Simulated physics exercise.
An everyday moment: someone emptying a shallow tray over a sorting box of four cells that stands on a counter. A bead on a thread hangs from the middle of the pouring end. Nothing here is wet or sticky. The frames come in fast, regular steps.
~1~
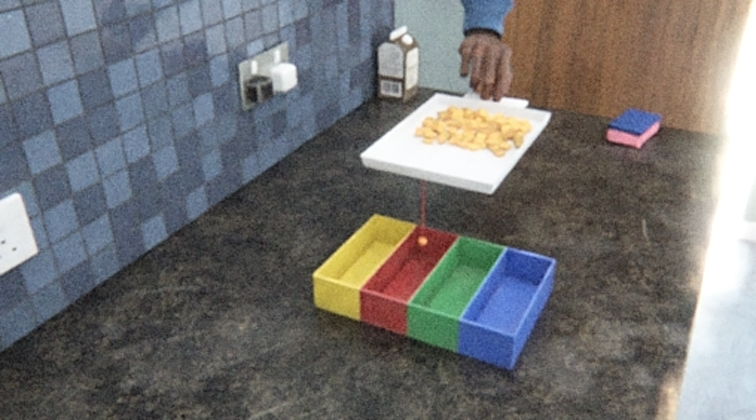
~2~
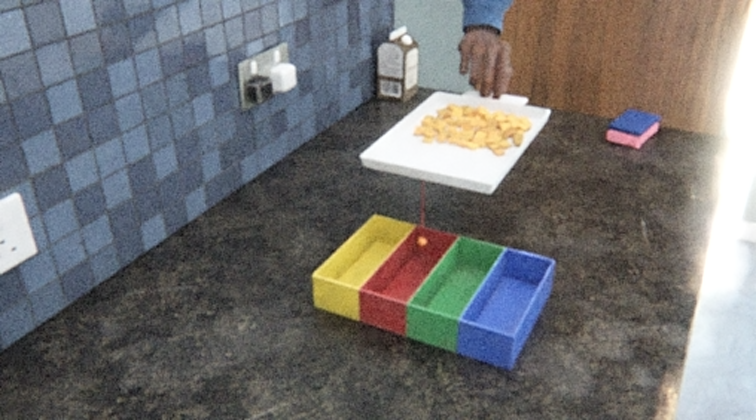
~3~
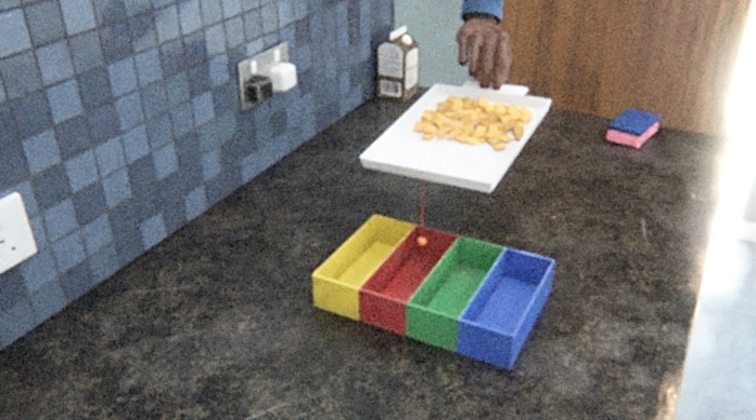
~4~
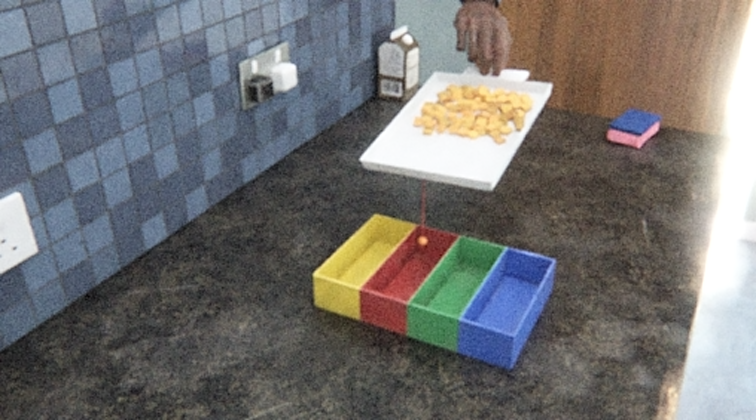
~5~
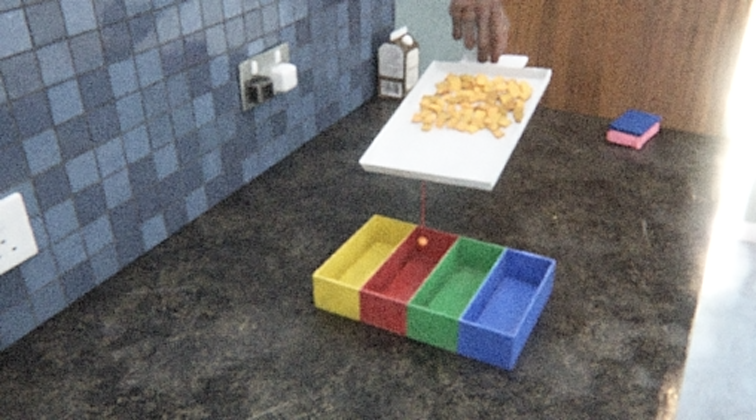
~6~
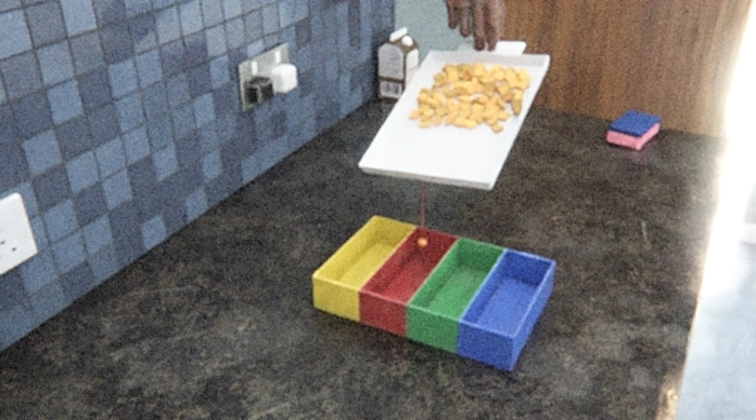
At first, a hand holds a white tray of small golden pieces nearly level above a box with yellow, red, green and blue cells, a bead hanging from its near edge. Then the hand raises the far end, and the tray steadily tilts toward the box, its near left corner lowest, the pieces still bunched toward the back.
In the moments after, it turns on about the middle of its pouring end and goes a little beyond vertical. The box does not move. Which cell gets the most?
It favours the yellow compartment.
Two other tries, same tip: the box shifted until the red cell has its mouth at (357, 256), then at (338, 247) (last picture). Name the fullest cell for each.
In turn: Red; the cell in green.
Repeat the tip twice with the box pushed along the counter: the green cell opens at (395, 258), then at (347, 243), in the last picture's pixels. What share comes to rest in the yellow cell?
In turn 0 and 0 in a hundred.
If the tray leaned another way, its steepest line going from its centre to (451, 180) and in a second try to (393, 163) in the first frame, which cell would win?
One: The cell in green. Two: Yellow.
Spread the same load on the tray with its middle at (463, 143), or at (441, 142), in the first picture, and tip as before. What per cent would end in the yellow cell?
Near 50 % and 60 %.
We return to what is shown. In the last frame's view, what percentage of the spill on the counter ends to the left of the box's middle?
Near 100 %.
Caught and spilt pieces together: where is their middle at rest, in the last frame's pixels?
Close to (362, 287).
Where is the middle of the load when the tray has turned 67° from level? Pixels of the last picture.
Around (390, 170).
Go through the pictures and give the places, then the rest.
Corners of the pouring end at (365, 155) and (491, 182), level; middle of the load at (468, 126), cereal squares; bead on its thread at (422, 241); yellow cell at (337, 294); red cell at (383, 309); green cell at (433, 324); blue cell at (486, 341), in the first frame.
Corners of the pouring end at (364, 156) and (491, 182), level; middle of the load at (467, 124), in the second frame.
Corners of the pouring end at (363, 156) and (490, 181), tipped barely, lowest at the left corner; middle of the load at (467, 118), in the third frame.
Corners of the pouring end at (364, 158) and (490, 180), tipped a little, lowest at the left corner; middle of the load at (468, 109), in the fourth frame.
Corners of the pouring end at (363, 161) and (489, 180), tipped clearly, lowest at the left corner; middle of the load at (466, 100), in the fifth frame.
Corners of the pouring end at (362, 163) and (488, 180), tipped clearly, lowest at the left corner; middle of the load at (464, 93); yellow cell at (336, 295); red cell at (383, 310); green cell at (432, 325); blue cell at (485, 342), in the sixth frame.
Soon, tray tipped steeply; about two thirds on the tray; a small part in the yellow cell; a stray few in the red cell; about a quarter falling or outside the box.
A while on, tray tipped past a quarter turn; about a quarter on the tray; about half in the yellow cell; a small part in the red cell; about a quarter falling or outside the box.
Towards the end, tray tipped past a quarter turn; about two thirds in the yellow cell; about a quarter in the red cell; a small part in the green cell; a small part falling or outside the box.
Finally, tray tipped past a quarter turn; about two thirds in the yellow cell; about a quarter in the red cell; a small part in the green cell; none in the blue cell; a small part outside the box.
